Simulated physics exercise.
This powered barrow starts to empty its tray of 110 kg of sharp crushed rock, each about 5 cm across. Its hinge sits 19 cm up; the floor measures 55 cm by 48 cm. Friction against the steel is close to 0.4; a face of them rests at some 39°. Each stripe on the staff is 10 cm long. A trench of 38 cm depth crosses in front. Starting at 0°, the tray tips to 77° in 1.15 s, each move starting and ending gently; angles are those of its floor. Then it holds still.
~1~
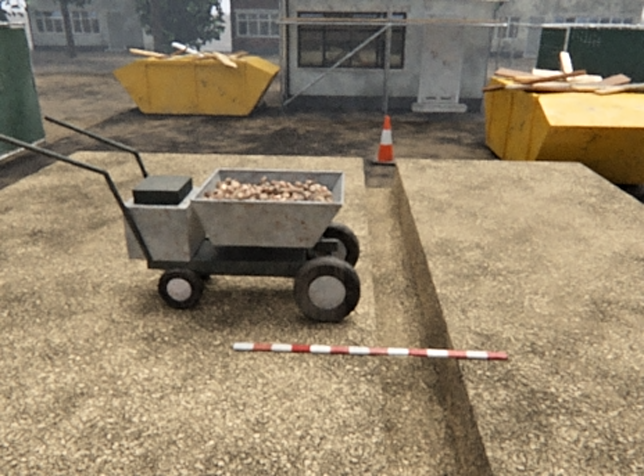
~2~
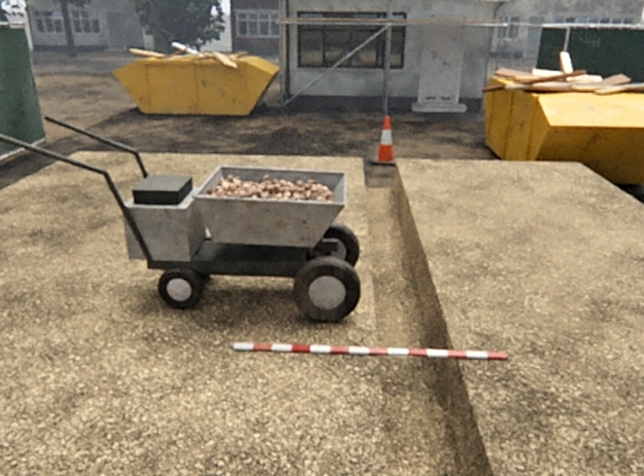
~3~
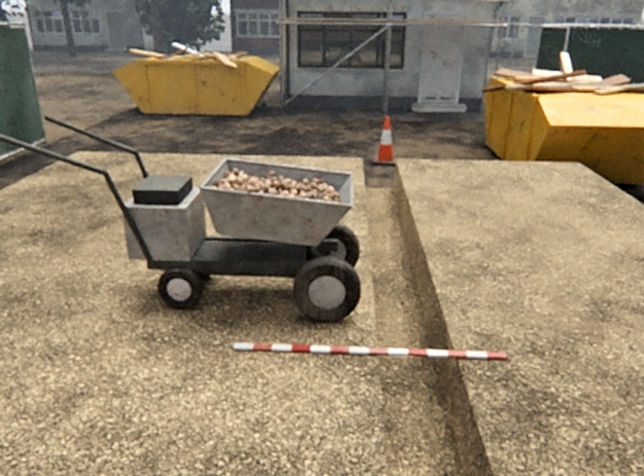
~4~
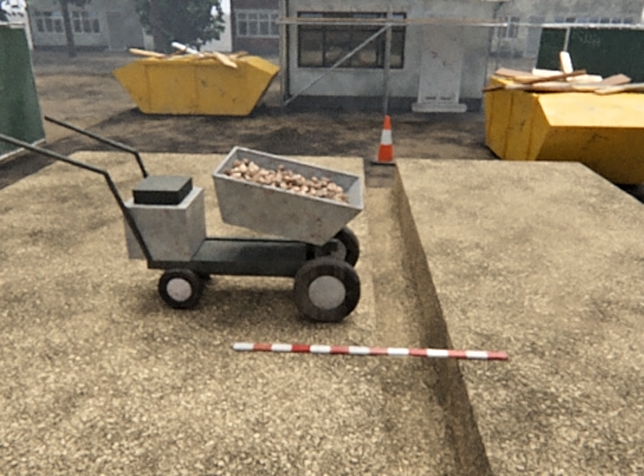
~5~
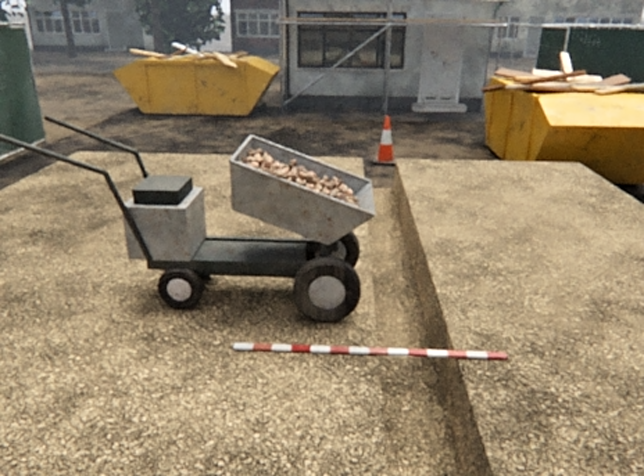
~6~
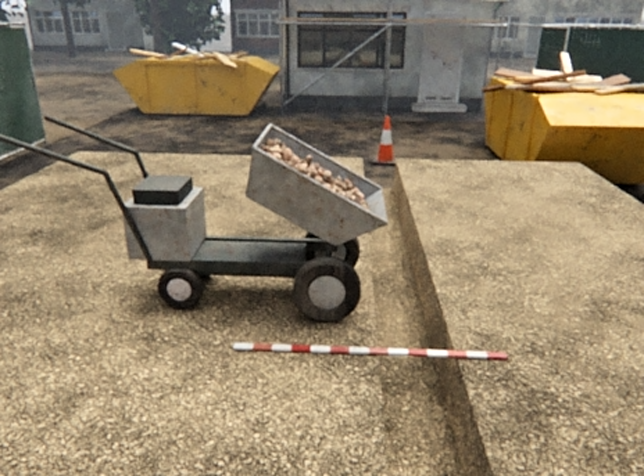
The clip opens on a powered barrow standing still on gravelly ground beside a narrow trench, its grey tray level and loaded with broken stones. The tray begins tilting slowly toward the right, then its left end rises more quickly until the floor slopes clearly, with the stones still inside.
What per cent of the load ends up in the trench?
Roughly 53 per cent ends in the trench.
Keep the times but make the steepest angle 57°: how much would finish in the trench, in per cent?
Then about 15 per cent.
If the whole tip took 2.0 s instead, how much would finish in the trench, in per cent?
It would be near 60 per cent.
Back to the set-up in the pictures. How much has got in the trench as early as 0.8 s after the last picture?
Some 10 per cent.
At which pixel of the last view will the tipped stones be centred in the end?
Near (430, 335).
Then, 0.4 s after the last picture the floor is at 65°, 100 % in the tray; the foremost stones are at (417, 248).
Then, 0.8 s after the last picture the floor is at 77°, 67 % in the tray, 11 % in the trench, 23 % past the trench; the foremost stones are at (505, 309).
Then, 1.1 s after the last picture the floor is at 77°, 37 % in the tray, 25 % in the trench, 38 % past the trench; the foremost stones are at (562, 304).
Then, 3.1 s after the last picture the floor is at 77°, 11 % in the tray, 53 % in the trench, 36 % past the trench; the foremost stones are at (564, 289).
